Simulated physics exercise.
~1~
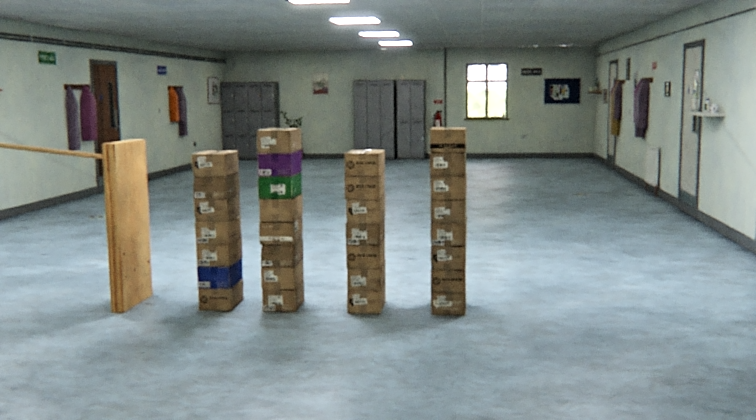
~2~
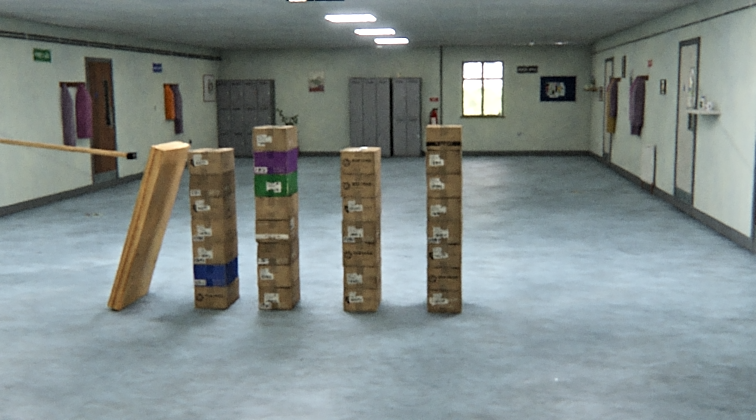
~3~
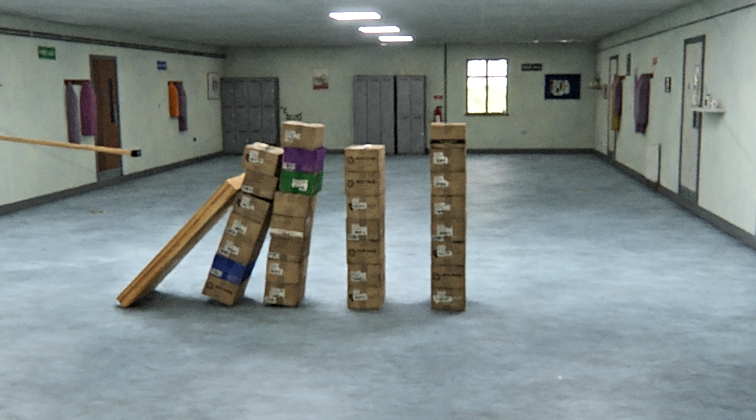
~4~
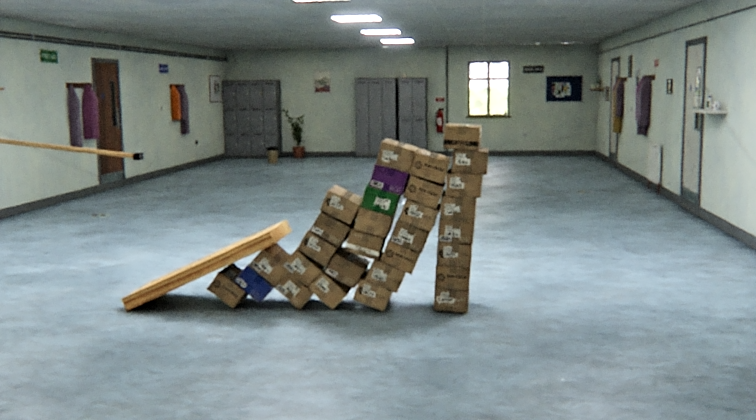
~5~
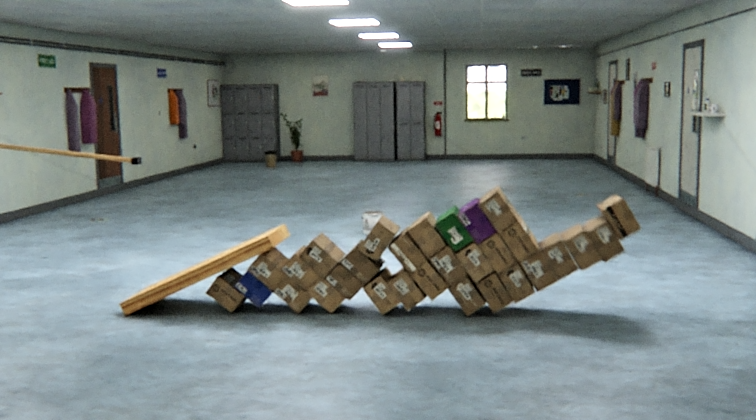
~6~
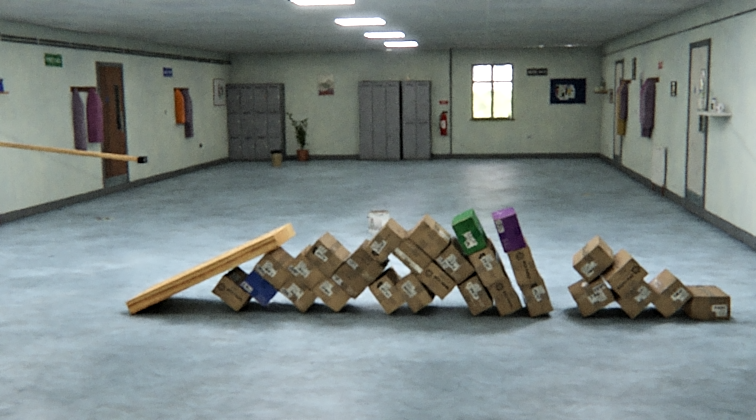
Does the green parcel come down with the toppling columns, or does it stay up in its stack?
The green parcel comes down. It is carried to the right as its column topples and ends up tilted on top of the heap, lower than where it began.
